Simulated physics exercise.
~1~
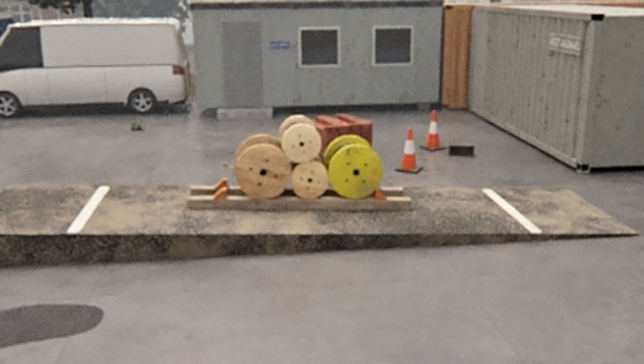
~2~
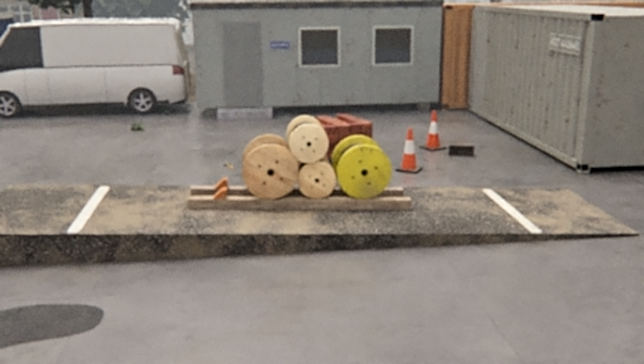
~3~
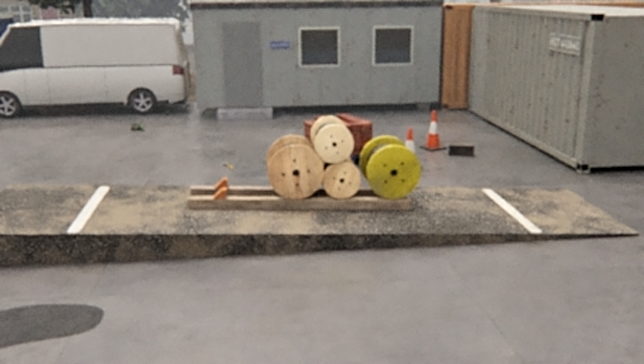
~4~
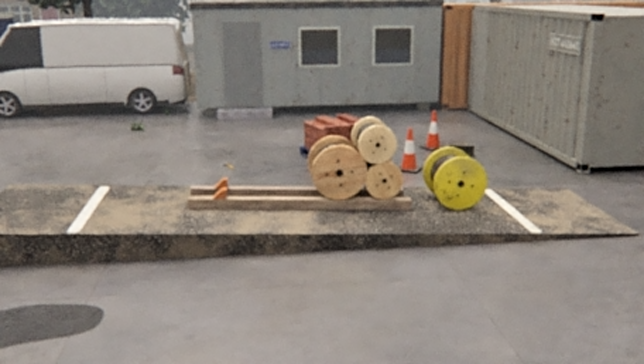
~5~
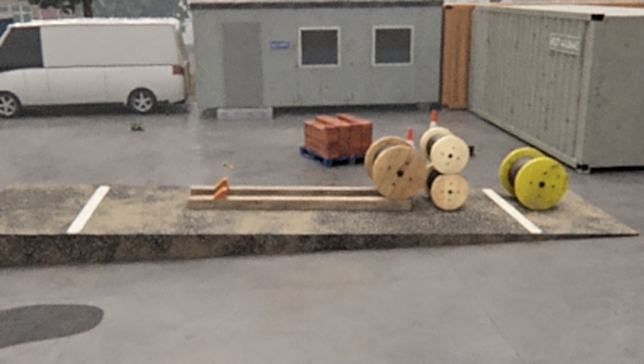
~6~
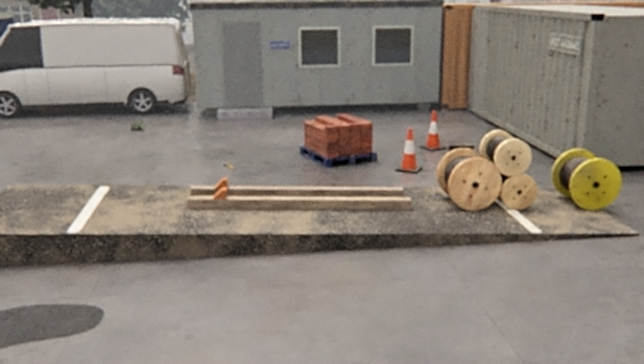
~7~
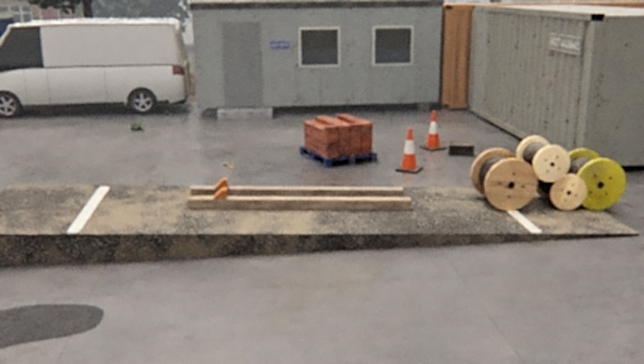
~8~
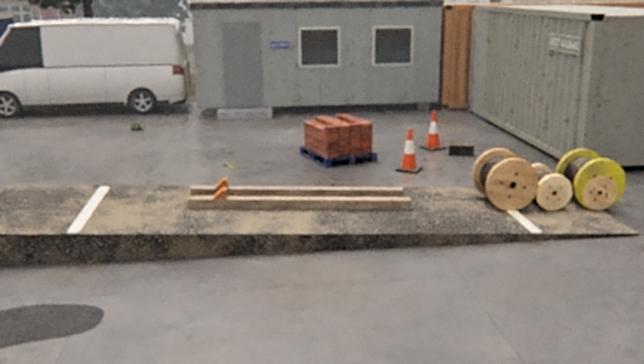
The footage shows a stack of cable reels, one yellow and the others pale wood, rolling right off low wooden bearers on a gently sloping pad. The yellow reel leads, the top reel drops down, and they settle bunched near the right white line, with yellow past it.
